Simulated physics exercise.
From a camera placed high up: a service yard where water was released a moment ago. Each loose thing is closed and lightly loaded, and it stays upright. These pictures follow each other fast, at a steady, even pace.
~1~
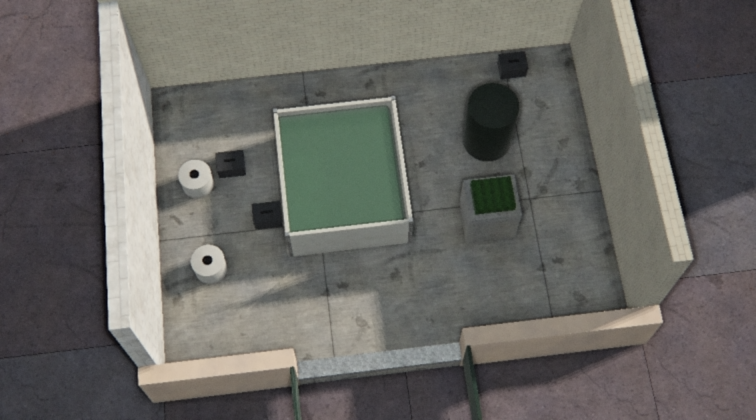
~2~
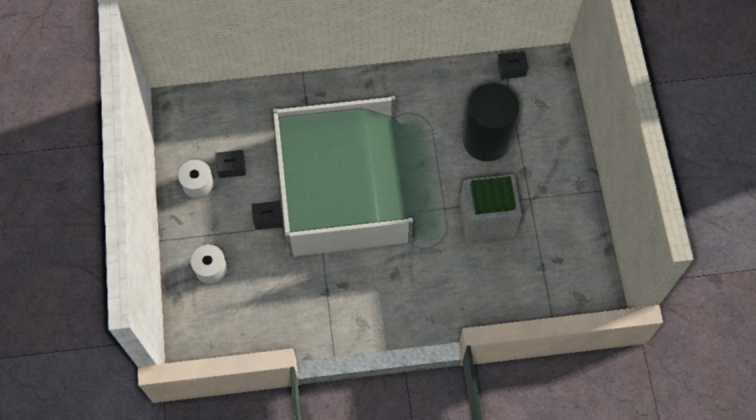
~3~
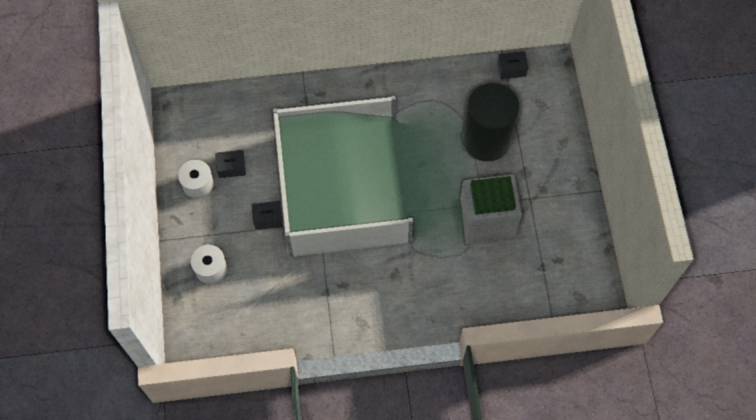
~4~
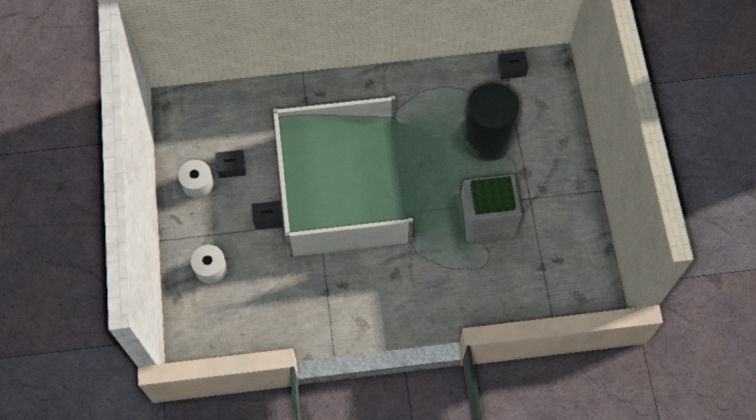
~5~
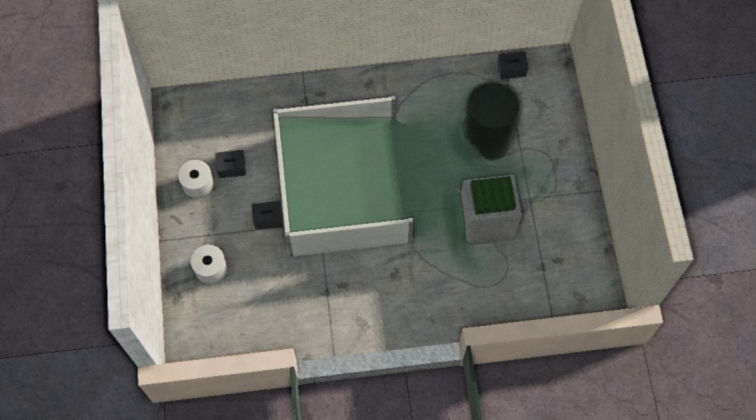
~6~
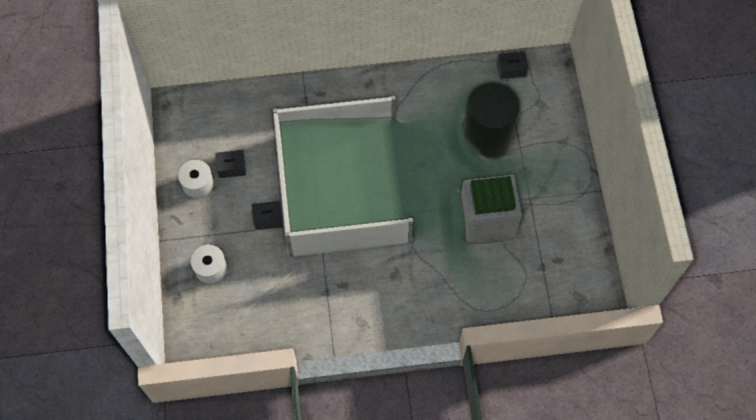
In a walled yard seen from above, green water poured out of the right side of a white-walled tank and spread across the floor around a dark barrel and a grass-topped block, which stayed put.
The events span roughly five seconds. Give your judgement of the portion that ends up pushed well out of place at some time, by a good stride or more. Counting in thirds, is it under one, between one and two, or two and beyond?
It is a small minority below a third.
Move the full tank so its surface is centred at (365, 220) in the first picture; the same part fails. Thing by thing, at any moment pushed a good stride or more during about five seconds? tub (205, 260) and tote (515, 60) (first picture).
Taking them in the order you gave, the first did not get there and the second got carried that far.
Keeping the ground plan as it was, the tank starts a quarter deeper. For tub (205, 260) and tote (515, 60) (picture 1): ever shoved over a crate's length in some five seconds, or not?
First: Shy of that; second: At least that much.
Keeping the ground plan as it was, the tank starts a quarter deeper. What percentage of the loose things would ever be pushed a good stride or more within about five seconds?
I'd say somewhere about 20 percent.
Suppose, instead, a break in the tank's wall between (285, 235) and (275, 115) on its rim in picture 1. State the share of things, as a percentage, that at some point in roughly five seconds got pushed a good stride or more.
About 100 per cent.
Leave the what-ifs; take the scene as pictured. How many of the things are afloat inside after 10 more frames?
The count comes to 1.
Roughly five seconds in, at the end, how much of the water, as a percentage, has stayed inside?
Roughly 90 percent.
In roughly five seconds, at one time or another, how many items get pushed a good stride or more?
I make it 1.
A moment on, 0 of 5 are well off their spots; 0 afloat.
Next, 1 of 5 are well off their spots; 1 afloat.
Later, 1 of 5 are well off their spots; 1 afloat.
In the end, 1 of 5 are well off their spots, and 1 have been at some point; 1 afloat.
